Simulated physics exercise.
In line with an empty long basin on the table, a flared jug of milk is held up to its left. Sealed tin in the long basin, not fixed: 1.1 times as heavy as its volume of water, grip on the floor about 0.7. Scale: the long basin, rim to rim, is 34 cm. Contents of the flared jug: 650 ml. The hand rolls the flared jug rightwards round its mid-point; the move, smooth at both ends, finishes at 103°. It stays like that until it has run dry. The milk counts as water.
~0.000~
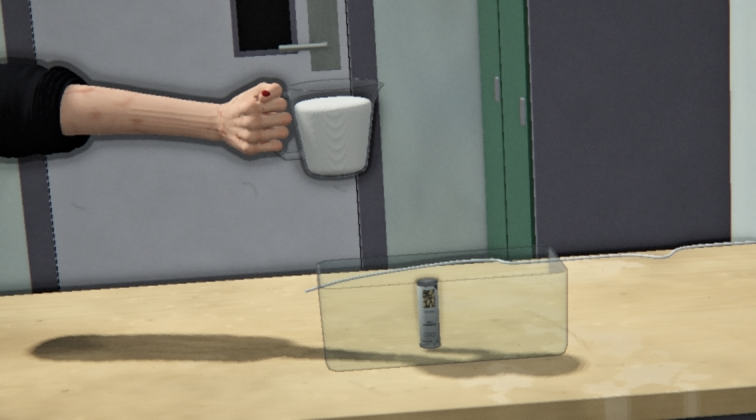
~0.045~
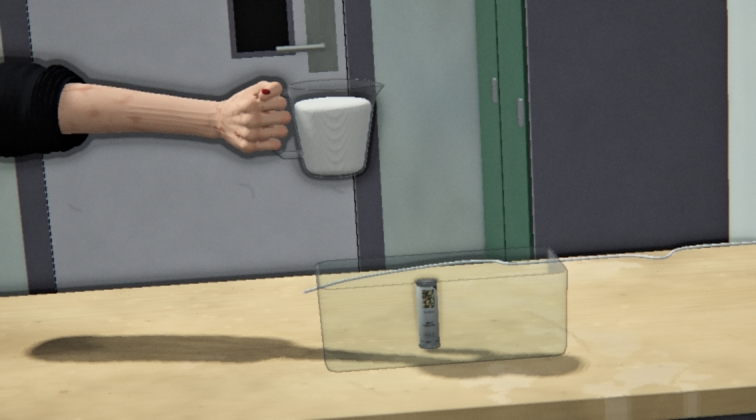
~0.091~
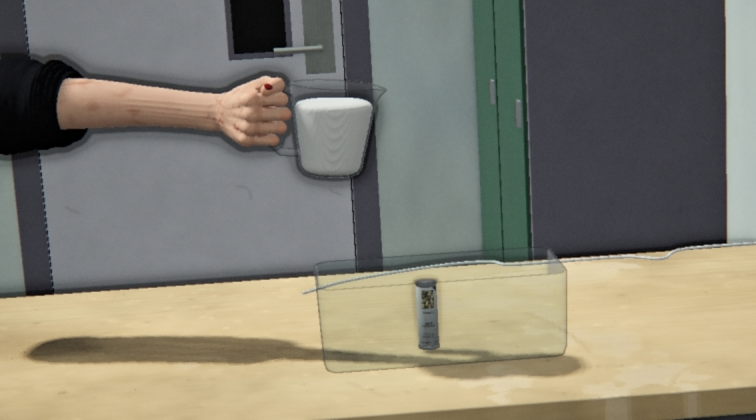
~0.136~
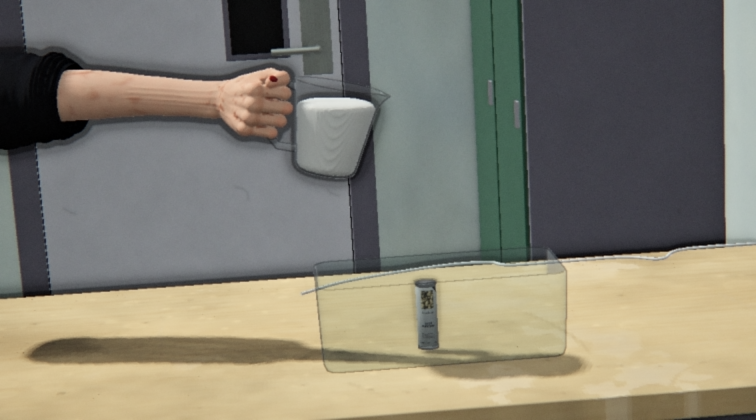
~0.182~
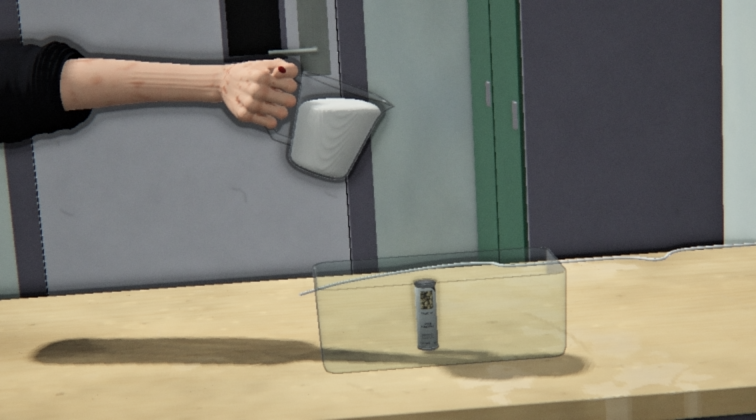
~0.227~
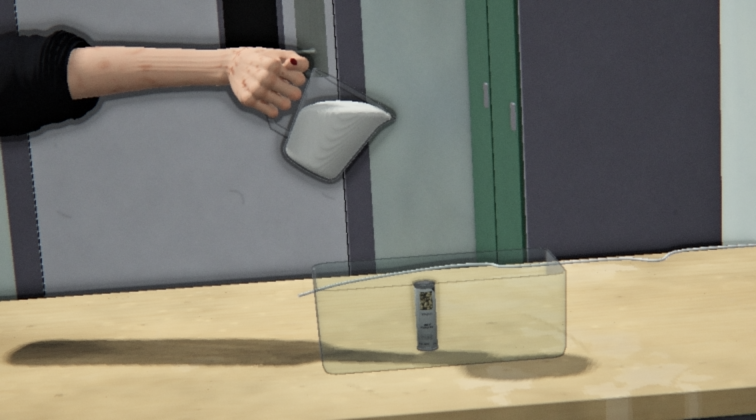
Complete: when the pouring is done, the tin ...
... is still on its feet.
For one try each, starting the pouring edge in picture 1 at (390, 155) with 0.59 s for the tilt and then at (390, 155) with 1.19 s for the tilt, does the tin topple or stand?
The tin overturns the first time and overturns the second time.
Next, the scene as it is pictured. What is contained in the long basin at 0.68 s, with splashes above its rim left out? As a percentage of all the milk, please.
I'd put it at roughly 66 per cent.
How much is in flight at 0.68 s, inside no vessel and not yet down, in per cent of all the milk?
About 24 percent.
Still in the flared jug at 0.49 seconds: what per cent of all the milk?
Portion remaining: Approx. 52 per cent.
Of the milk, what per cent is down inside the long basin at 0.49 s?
Close to 8 in a hundred.
After 0.49 s the tilt is 95° and 51 per cent is still to pour; the tin stands where it began.
After 0.68 s the tilt is 103° and 10 per cent is still to pour; the tin stands where it began.
After 0.87 s the tilt is 103° and 1 per cent is still to pour; the tin stands where it began.
After 1.09 s the tilt is 103° and 0 per cent is still to pour; the tin stands where it began.
In the end the tin stands where it began.
